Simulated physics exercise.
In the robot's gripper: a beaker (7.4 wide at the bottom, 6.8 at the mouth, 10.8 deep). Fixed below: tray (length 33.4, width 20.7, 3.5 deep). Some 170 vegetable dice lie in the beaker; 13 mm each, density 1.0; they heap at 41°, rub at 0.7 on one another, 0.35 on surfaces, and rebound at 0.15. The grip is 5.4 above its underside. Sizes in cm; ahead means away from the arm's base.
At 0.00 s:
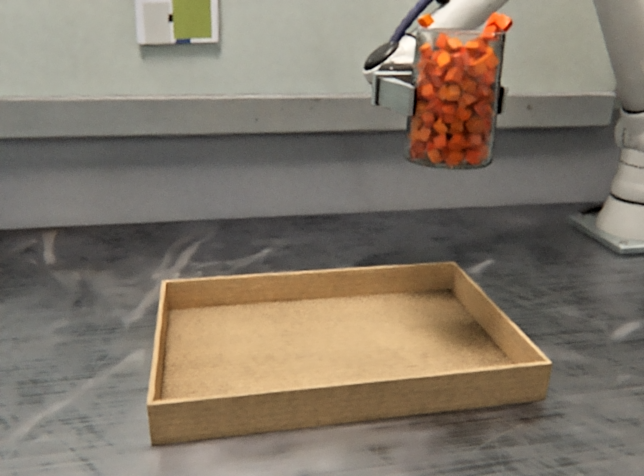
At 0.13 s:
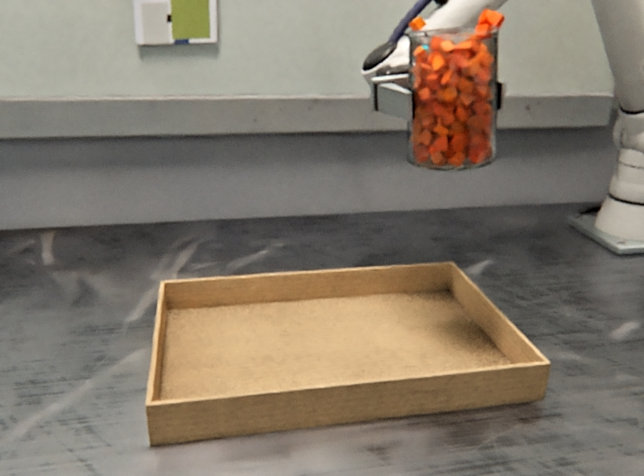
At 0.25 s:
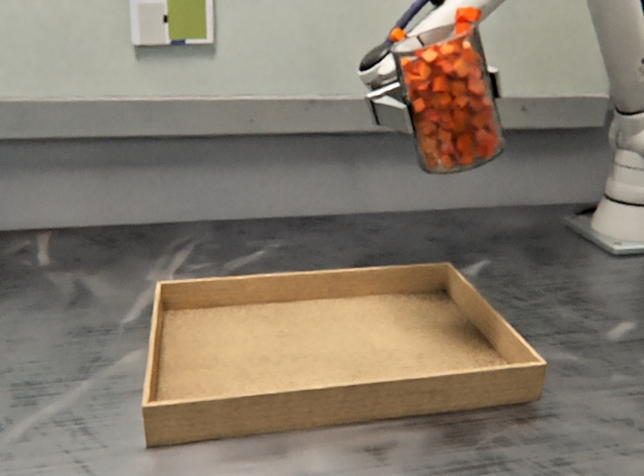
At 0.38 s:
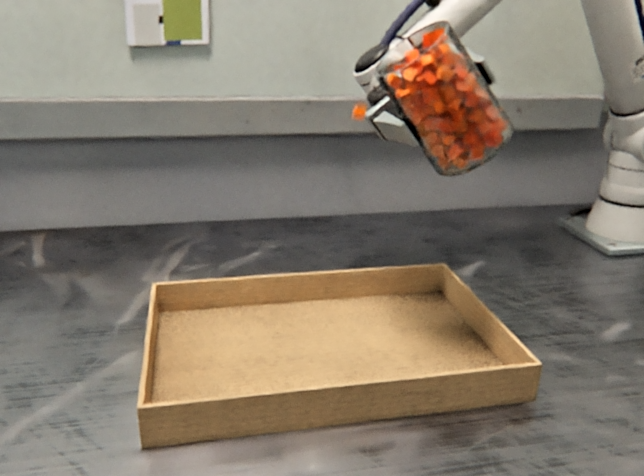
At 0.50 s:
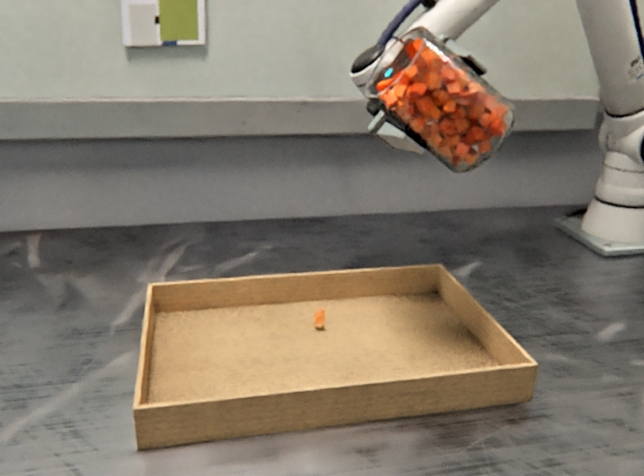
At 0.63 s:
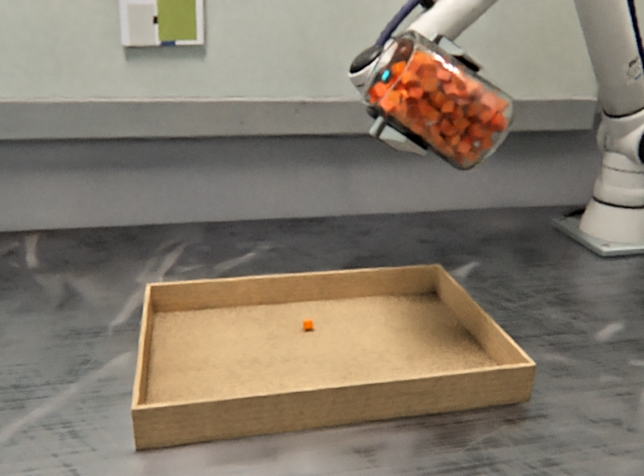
On a dark, streaked tabletop, a robot arm holds a clear beaker heaped with orange vegetable dice above and behind an empty shallow wooden tray. The gripper tilts the beaker steeply to the left, and a single piece drops out and lands in the tray while the rest stay inside.
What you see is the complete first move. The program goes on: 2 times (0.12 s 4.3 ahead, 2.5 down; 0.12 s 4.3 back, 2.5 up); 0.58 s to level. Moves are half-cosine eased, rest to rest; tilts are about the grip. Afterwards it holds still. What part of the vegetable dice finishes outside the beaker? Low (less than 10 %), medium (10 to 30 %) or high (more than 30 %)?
Outside the beaker the share is low, less than 10 %.
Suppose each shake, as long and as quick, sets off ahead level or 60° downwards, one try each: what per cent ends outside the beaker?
About 15 and 5 per cent.
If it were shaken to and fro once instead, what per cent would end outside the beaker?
Then about 5 per cent.
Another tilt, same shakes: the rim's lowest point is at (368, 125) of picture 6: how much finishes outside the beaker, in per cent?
About 15 per cent.
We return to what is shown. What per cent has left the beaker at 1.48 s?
Some 5 per cent.
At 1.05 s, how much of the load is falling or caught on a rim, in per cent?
About 1 per cent.
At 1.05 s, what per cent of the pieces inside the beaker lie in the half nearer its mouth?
Roughly 45 per cent.
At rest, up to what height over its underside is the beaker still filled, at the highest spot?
Some 10.5 cm.
After 1.05 s, tilted 59° forward, highest piece 27 above the table; 160 in the beaker, 6 in the tray, 2 in flight or on a rim.
After 1.48 s, tilted 17° forward, highest piece 29 above the table; 160 in the beaker, 8 in the tray.
After 1.89 s, level, highest piece 30 above the table; 160 in the beaker, 8 in the tray.
After 2.94 s, level, highest piece 30 above the table; 160 in the beaker, 8 in the tray.
In the end, 160 in the beaker, 8 in the tray. That is 5 % outside the beaker.
